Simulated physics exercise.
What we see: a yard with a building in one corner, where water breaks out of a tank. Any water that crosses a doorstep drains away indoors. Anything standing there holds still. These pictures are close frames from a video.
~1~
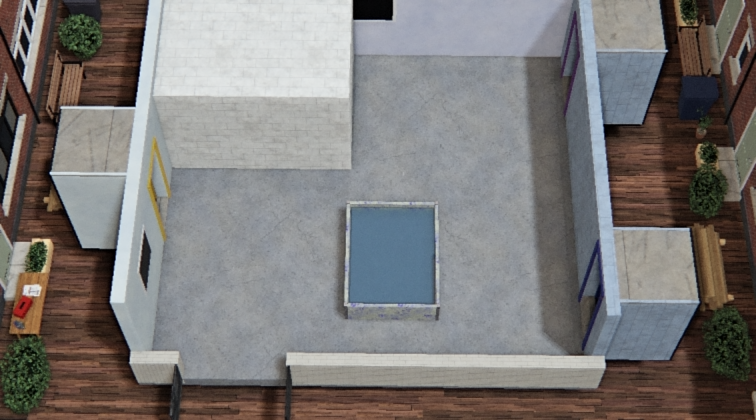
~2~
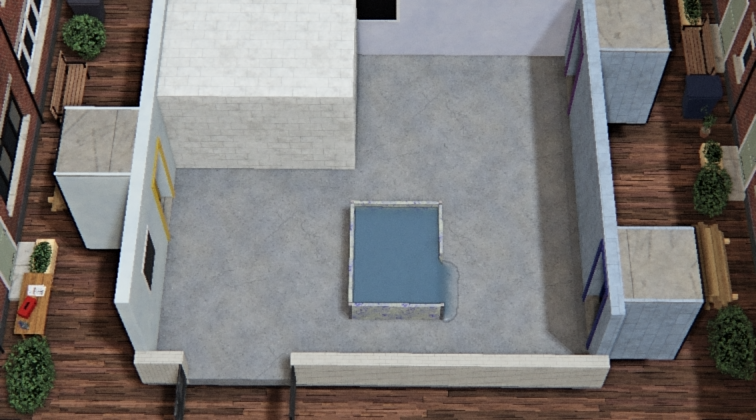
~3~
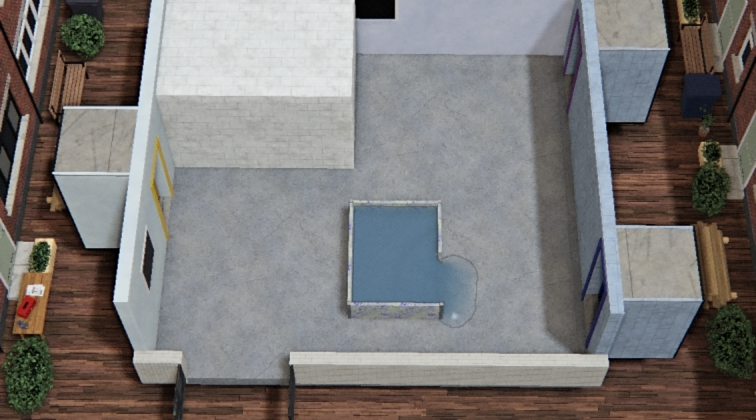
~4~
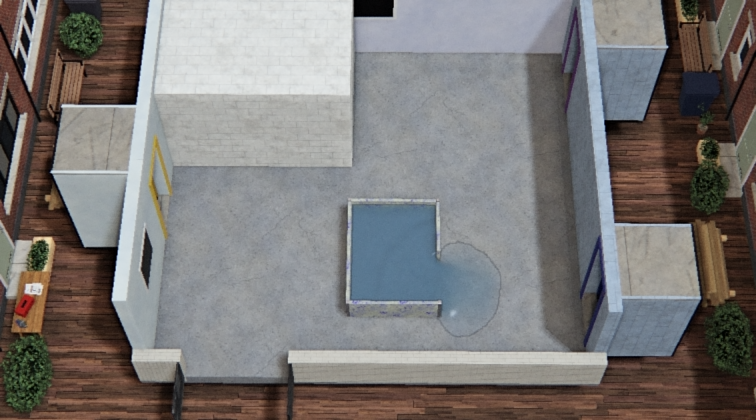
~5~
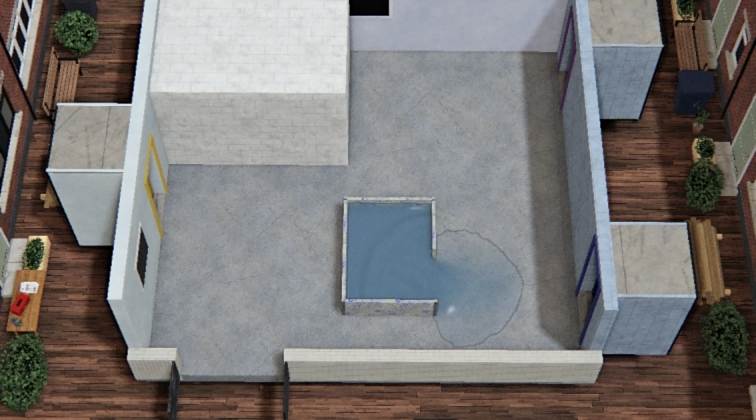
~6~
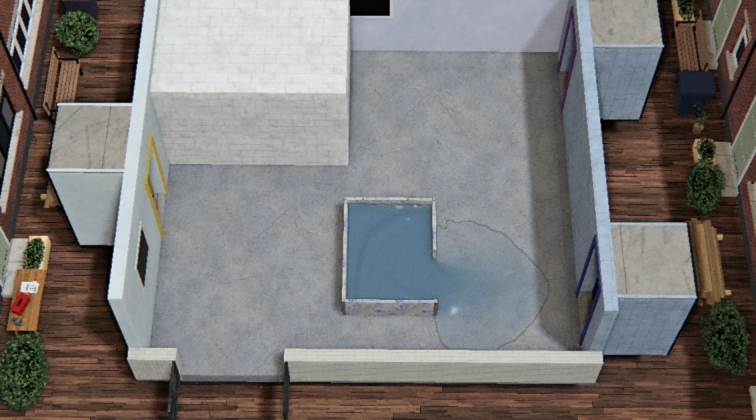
At first, an open tank of blue water stands whole and still on the grey floor of a walled yard with a pale block in one corner. Then water pours out through a gap in its right side, and a rounded, clear puddle spreads steadily wider across the floor toward the right.
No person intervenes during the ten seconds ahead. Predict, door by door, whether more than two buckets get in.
The purple door does not pass two; the yellow door does not pass two; the blue door does not pass two.
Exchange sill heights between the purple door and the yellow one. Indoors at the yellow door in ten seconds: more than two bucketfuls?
For the yellow door, it remains short of it.
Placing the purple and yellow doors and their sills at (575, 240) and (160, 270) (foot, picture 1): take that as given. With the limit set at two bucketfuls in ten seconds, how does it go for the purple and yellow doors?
Result - the purple door exceeds the limit while the yellow door stays within limits.
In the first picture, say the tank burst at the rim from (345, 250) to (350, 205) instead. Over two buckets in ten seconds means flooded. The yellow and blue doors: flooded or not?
The yellow door tops the mark and the blue door stays below the mark.
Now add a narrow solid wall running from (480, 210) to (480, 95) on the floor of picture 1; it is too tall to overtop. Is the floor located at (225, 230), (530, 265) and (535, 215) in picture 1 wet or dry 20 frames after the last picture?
Taking the points in order - unwetted, wetted, wetted.
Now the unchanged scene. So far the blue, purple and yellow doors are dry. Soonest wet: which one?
Answer: The blue door.
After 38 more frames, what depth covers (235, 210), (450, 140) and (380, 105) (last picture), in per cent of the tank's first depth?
First spot roughly 0 %, second 4 %, third 0 %.
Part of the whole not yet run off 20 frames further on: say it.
My reckoning gives about 100 %.
A moment on, water covers 15 % of the floor; the purple door not reached, the yellow door not reached, the blue door wet at the sill, nothing in.
Next, water covers 20 % of the floor; the purple door not reached, the yellow door not reached, the blue door wet at the sill, nothing in.
Then, water covers 25 % of the floor; the purple door wet at the sill, nothing in, the yellow door not reached, the blue door wet at the sill, nothing in.
Later, water covers 50 % of the floor; the purple door wet at the sill, nothing in, the yellow door not reached, the blue door wet at the sill, nothing in.
In the end, water covers 70 % of the floor; the purple door under two buckets in, the yellow door not reached, the blue door wet at the sill, nothing in.
